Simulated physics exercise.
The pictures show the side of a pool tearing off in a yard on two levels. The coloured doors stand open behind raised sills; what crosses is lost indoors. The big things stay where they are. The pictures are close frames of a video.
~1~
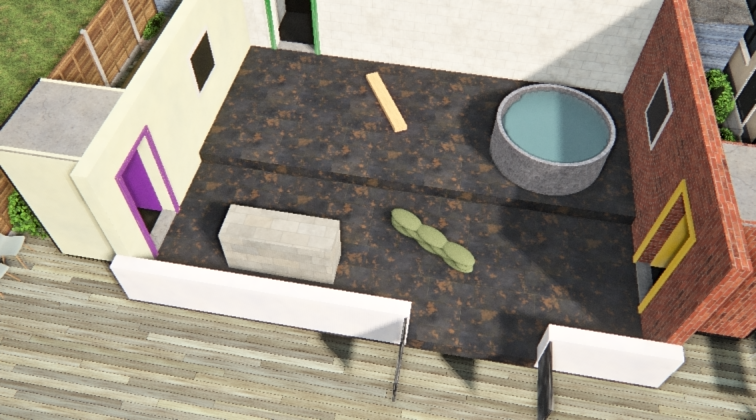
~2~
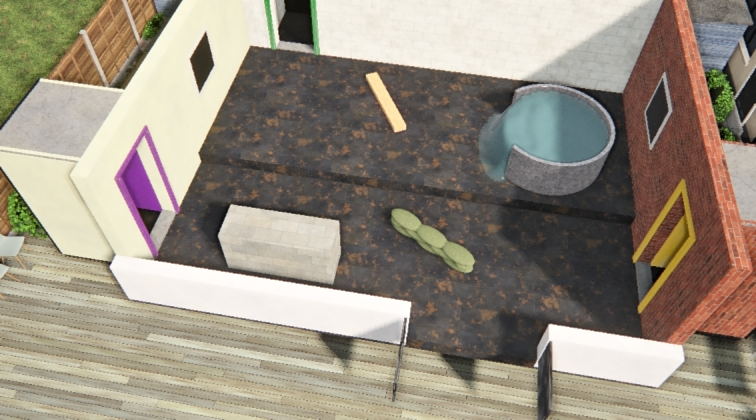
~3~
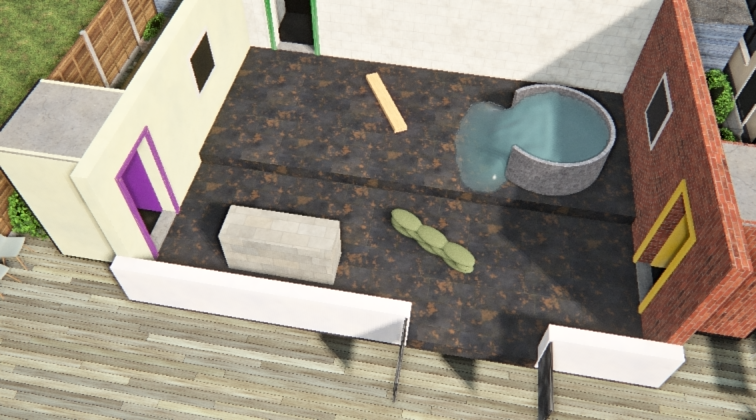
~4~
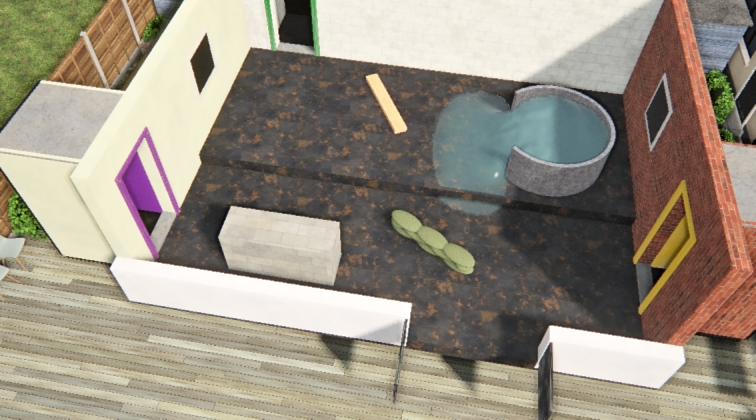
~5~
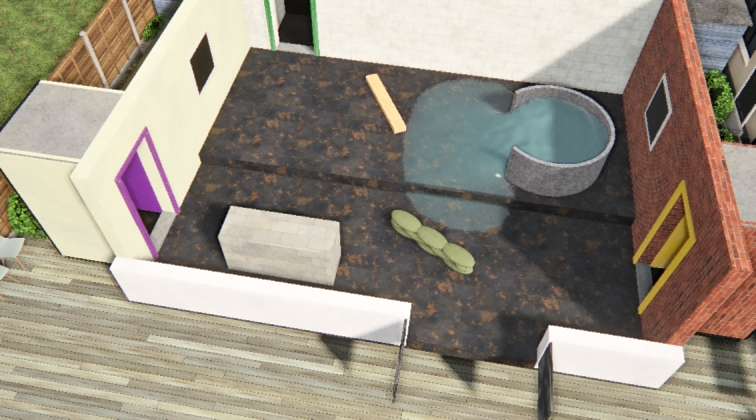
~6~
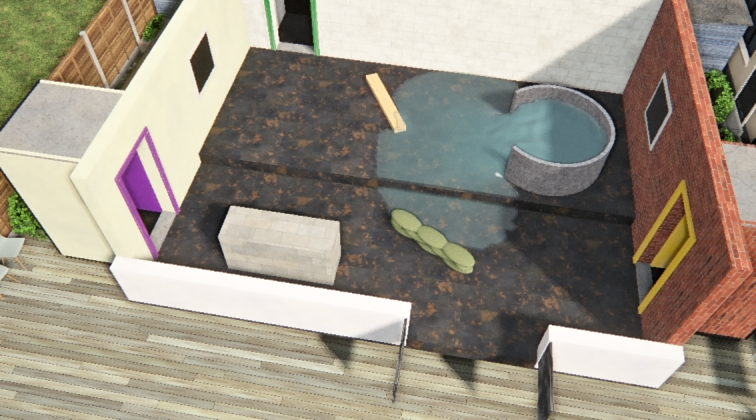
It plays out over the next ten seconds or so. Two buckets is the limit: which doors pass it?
In the end: The yellow door admits no more than that; the green door lets in a lot; the purple door lets in a lot.
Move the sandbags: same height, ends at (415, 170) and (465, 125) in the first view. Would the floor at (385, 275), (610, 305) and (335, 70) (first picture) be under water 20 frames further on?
One after the other: Flooded, no water, awash.
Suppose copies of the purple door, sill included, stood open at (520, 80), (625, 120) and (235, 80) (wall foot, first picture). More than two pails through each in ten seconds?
In turn: Stays under, lets less in, floods.
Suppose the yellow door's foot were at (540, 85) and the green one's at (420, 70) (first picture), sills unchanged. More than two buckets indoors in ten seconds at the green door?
The green door goes over.
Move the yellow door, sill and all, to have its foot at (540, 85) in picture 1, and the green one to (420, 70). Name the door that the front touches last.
I say the yellow one.
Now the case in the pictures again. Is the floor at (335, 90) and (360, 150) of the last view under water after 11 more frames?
One after the other: Wet, wet.
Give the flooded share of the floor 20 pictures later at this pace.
Roughly 65 per cent.
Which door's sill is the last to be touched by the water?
I say the yellow door.
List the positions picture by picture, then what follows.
In the first picture, the pool at (555, 126) is whole and still.
In the second picture, the front is at (503, 178), out from the gap at (495, 138).
In the third picture, water pours out at (495, 138) and has run to (474, 186).
In the fourth picture, the front is at (467, 210), out from the gap at (495, 141).
In the fifth picture, water pours out at (495, 141) and has run to (422, 208).
In the sixth picture, the front is at (398, 215), out from the gap at (495, 140).
A moment on, water covers 35 % of the floor; the yellow door not reached, the green door not reached, the purple door not reached.
Next, water covers 55 % of the floor; the yellow door not reached, the green door wet at the sill, nothing in, the purple door not reached.
Then, water covers 65 % of the floor; the yellow door not reached, the green door under two buckets in, the purple door over two buckets in.
Later, water covers 70 % of the floor; the yellow door wet at the sill, nothing in, the green door over two buckets in, the purple door over two buckets in.
In the end, water covers 95 % of the floor; the yellow door under two buckets in, the green door over two buckets in, the purple door far over two buckets in.
